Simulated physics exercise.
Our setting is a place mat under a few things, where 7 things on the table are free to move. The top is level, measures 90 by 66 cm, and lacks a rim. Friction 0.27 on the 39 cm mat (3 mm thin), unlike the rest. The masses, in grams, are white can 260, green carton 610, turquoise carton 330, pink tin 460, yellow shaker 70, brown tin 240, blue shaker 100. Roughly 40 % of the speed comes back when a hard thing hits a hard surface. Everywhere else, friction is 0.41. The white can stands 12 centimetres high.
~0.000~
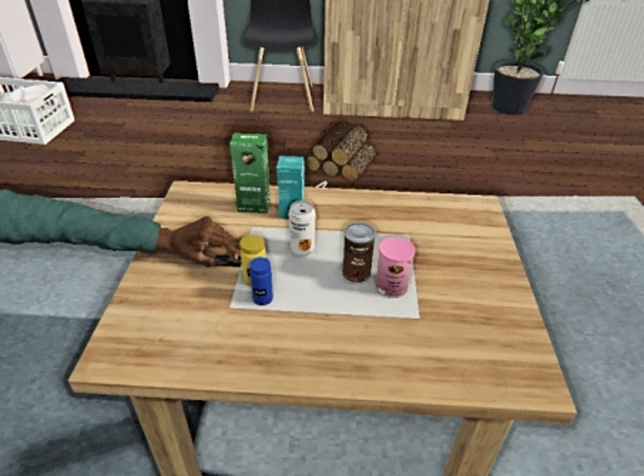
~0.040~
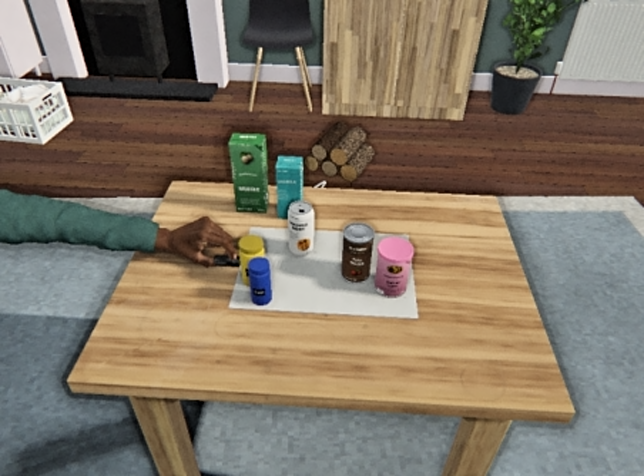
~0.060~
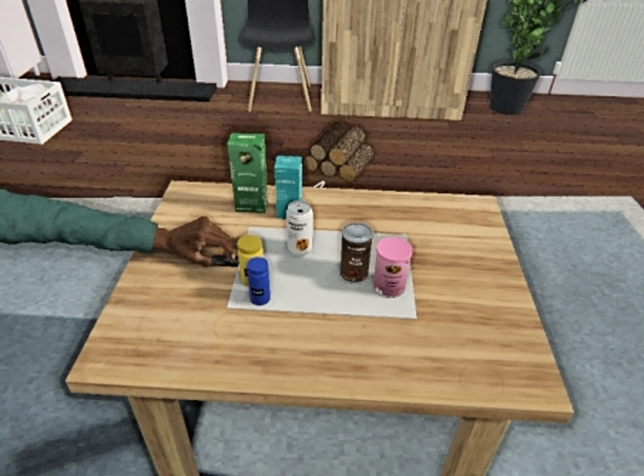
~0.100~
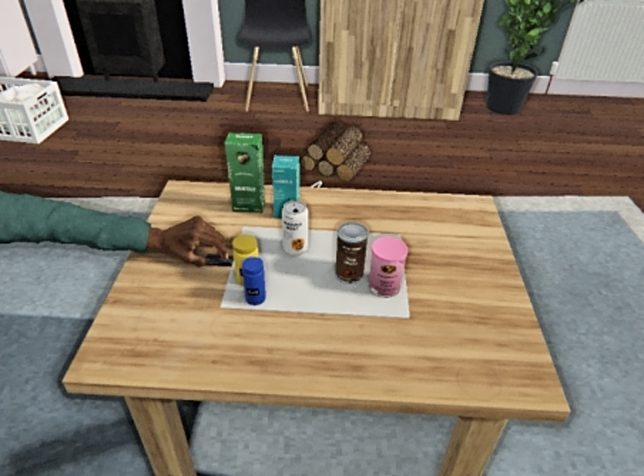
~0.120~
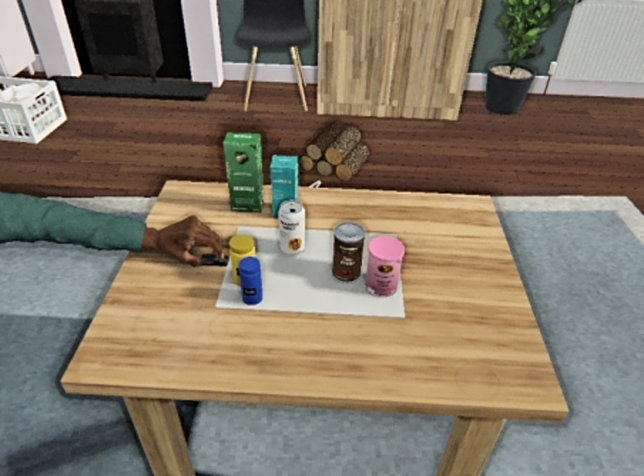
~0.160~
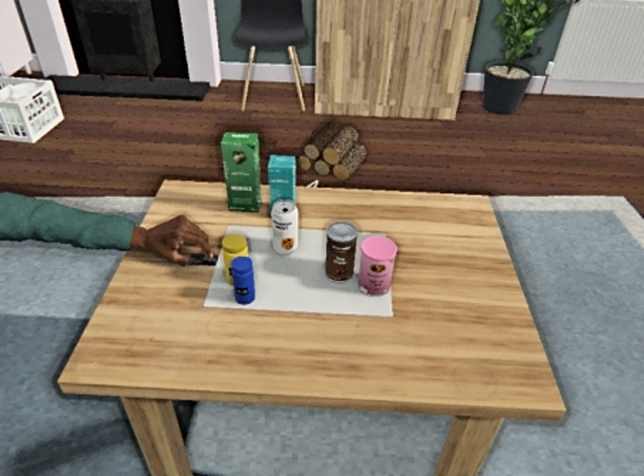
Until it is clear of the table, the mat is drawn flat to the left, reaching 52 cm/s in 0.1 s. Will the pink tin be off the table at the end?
Yes.
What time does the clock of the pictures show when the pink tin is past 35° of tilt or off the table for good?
It happens at about 1.3 s.
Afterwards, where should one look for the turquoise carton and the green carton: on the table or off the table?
Well, the turquoise carton is still in bounds, and the green carton is still in bounds.
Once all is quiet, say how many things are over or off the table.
5.
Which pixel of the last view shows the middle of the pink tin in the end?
Near (18, 248).
Around 0.46 s, mat pulled 19 cm; pink tin shifted 17 cm near (306, 263); white can shifted 17 cm; yellow shaker shifted 17 cm.
Around 0.76 s, mat pulled 35 cm; yellow shaker and blue shaker now off the table; pink tin shifted 32 cm near (233, 259); white can shifted 33 cm.
Around 1.16 s, mat pulled 56 cm; white can and brown tin now off the table; pink tin shifted 53 cm near (136, 254).
Around 1.46 s, mat pulled 71 cm; pink tin now off the table.
Finally (2.1 s), off the table, white can, pink tin, yellow shaker, brown tin and blue shaker; the other 2 still in place (within 6 cm). Final places as that camera would see them, pink tin near (18, 248).
